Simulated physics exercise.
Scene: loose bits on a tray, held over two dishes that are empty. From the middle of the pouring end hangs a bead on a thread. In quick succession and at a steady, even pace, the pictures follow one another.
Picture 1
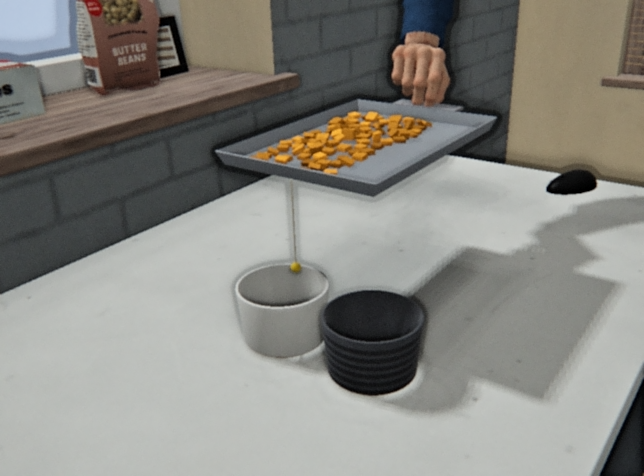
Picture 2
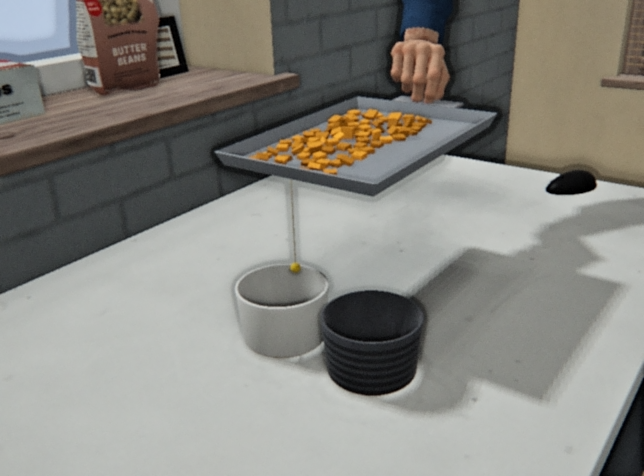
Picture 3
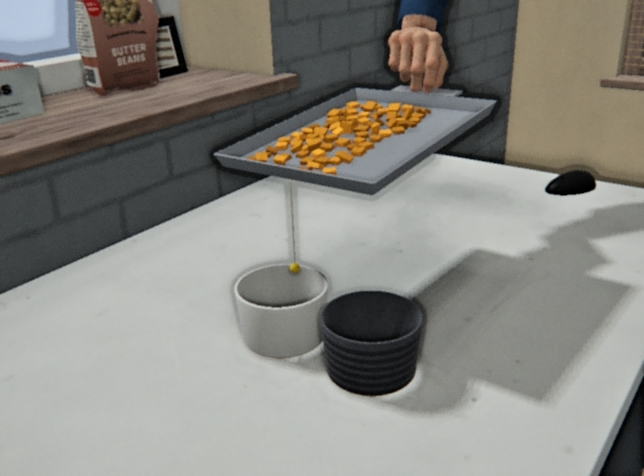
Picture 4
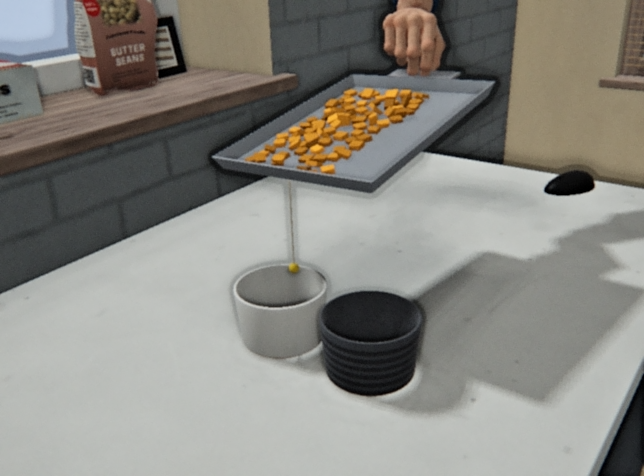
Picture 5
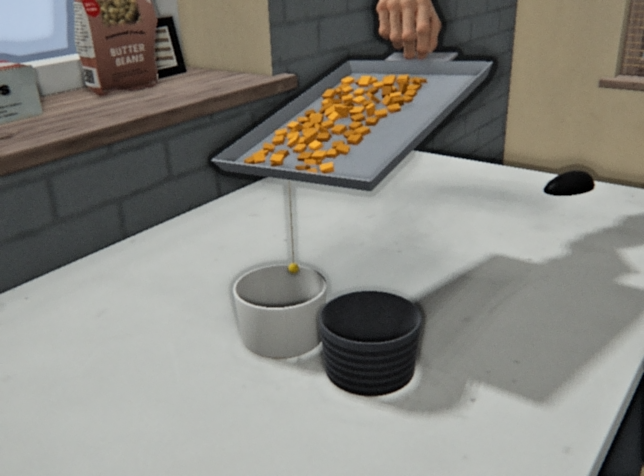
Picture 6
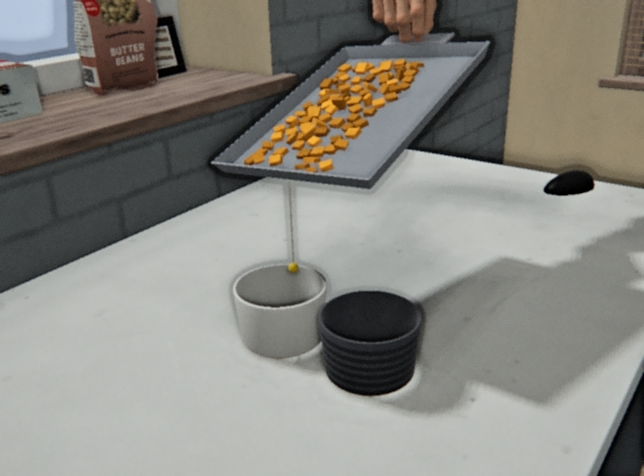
A tray of small orange crackers was held level over two empty dishes, one white and one black, then a hand steadily raised its far end, tilting it toward the left corner nearest the dishes.
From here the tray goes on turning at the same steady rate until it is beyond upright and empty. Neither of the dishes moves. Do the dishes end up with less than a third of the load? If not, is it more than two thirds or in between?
Yes.
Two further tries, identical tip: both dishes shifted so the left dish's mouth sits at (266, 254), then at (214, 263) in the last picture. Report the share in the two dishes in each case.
It would be roughly 0 per cent, followed by roughly 80 per cent.
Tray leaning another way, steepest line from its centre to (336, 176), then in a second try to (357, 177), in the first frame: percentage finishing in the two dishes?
So it's 80 percent with the first slope and 90 percent with the other.
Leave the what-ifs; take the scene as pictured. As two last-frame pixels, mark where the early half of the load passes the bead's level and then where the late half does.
At (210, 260) for the first part, then at (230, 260) for the others.
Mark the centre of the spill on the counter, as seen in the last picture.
Somewhere about (197, 328), I'd say.
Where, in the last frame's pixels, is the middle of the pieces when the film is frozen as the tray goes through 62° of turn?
(250, 159).
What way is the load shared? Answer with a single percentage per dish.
Left dish around 20, right dish around 0, both in a hundred.
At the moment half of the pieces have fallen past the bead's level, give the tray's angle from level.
At roughly 85°.
Just after the last frame, tray tipped steeply; the larger part on the tray; about a tenth in the air.
A moment on, tray tipped right over; just a few on the tray; roughly a quarter in the left dish; roughly two thirds outside both; roughly a quarter in the air.
Further on, tray tipped past a quarter turn; roughly a quarter in the left dish; the larger part outside both.
When it is over, tray tipped past a quarter turn; not one in the right dish; roughly a quarter in the left dish; the larger part outside both.
